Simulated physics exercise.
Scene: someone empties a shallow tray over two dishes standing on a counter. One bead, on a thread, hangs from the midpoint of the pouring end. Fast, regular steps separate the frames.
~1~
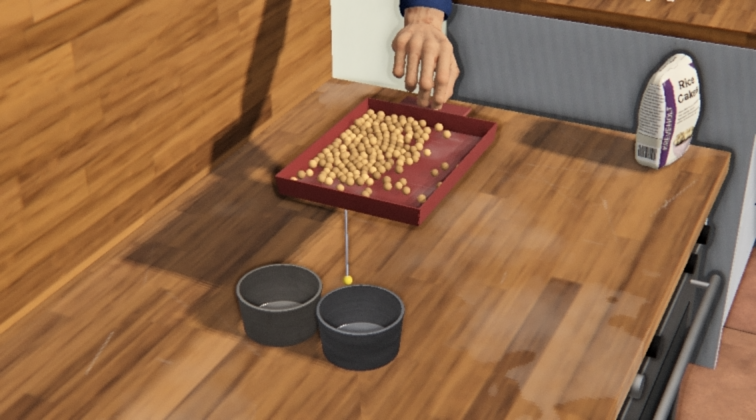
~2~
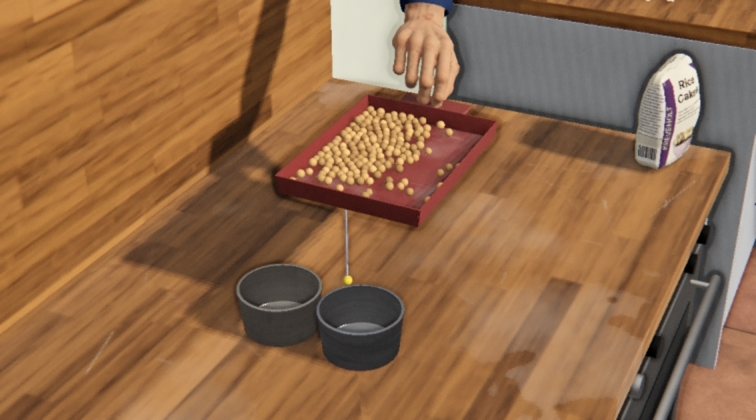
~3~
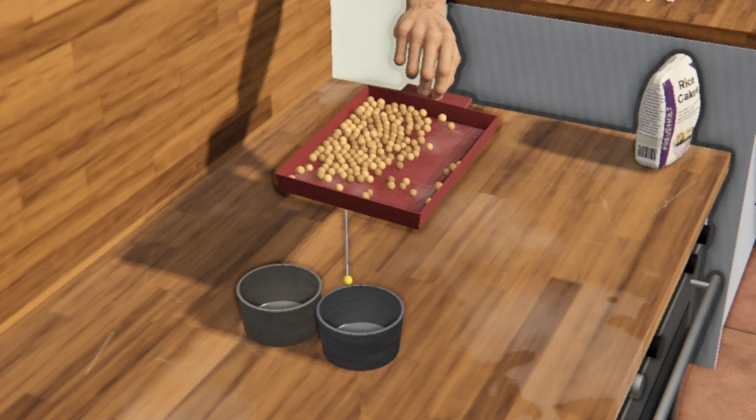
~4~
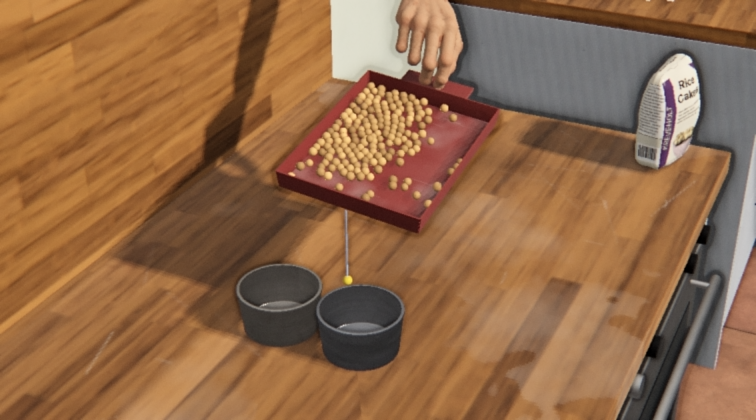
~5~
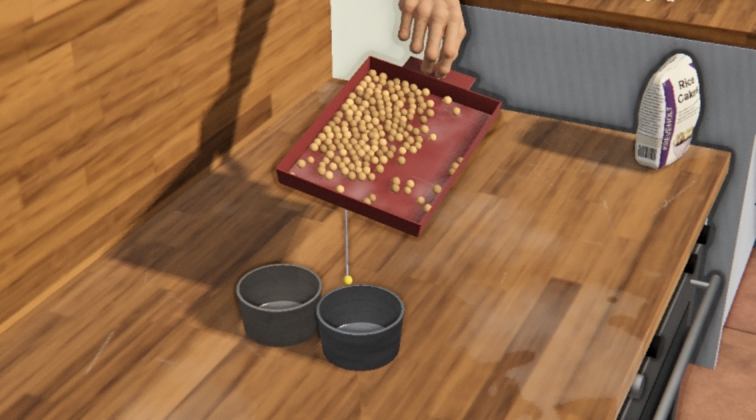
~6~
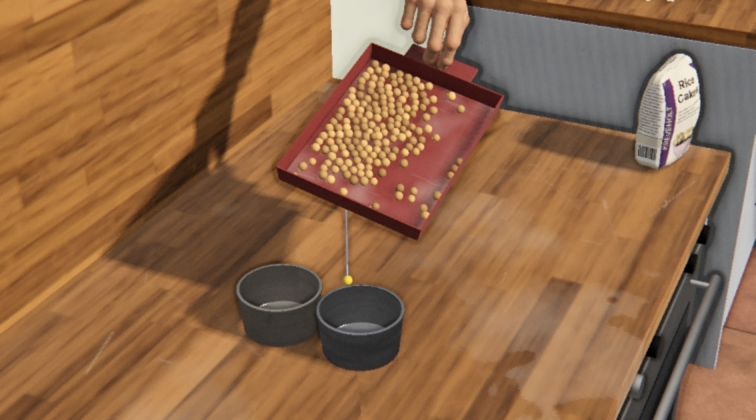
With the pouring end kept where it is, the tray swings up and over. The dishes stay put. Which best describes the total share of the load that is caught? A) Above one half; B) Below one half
Below one half (B).
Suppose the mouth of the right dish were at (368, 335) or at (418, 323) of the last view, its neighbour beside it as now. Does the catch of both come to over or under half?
One: Not half. Two: The larger part.
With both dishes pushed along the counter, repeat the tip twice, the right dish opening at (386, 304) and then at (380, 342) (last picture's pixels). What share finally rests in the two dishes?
Around 60 and around 10 per cent, in that order.
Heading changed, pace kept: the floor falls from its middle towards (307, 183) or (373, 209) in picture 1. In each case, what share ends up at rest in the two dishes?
90 %, give or take, and then 40 %.
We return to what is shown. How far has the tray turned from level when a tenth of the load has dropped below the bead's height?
A tilt of roughly 65°.
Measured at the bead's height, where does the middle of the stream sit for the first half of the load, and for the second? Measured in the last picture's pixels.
(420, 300), then (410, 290).
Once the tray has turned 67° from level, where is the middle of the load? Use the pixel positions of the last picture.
Roughly at (407, 222).
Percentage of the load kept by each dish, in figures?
In the left dish you'd find about 0 % of the load, and in the right dish about 20 %.
Soon, tray tipped steeply; most on the tray; a stray few in the right dish; a small part outside both; a small part in the air.
A while on, tray tipped past a quarter turn; a small part on the tray; a small part in the right dish; about two thirds outside both; a small part in the air.
Towards the end, tray tipped past a quarter turn; about a quarter in the right dish; most outside both.
Finally, tray tipped past a quarter turn; about a quarter in the right dish; none in the left dish; most outside both.
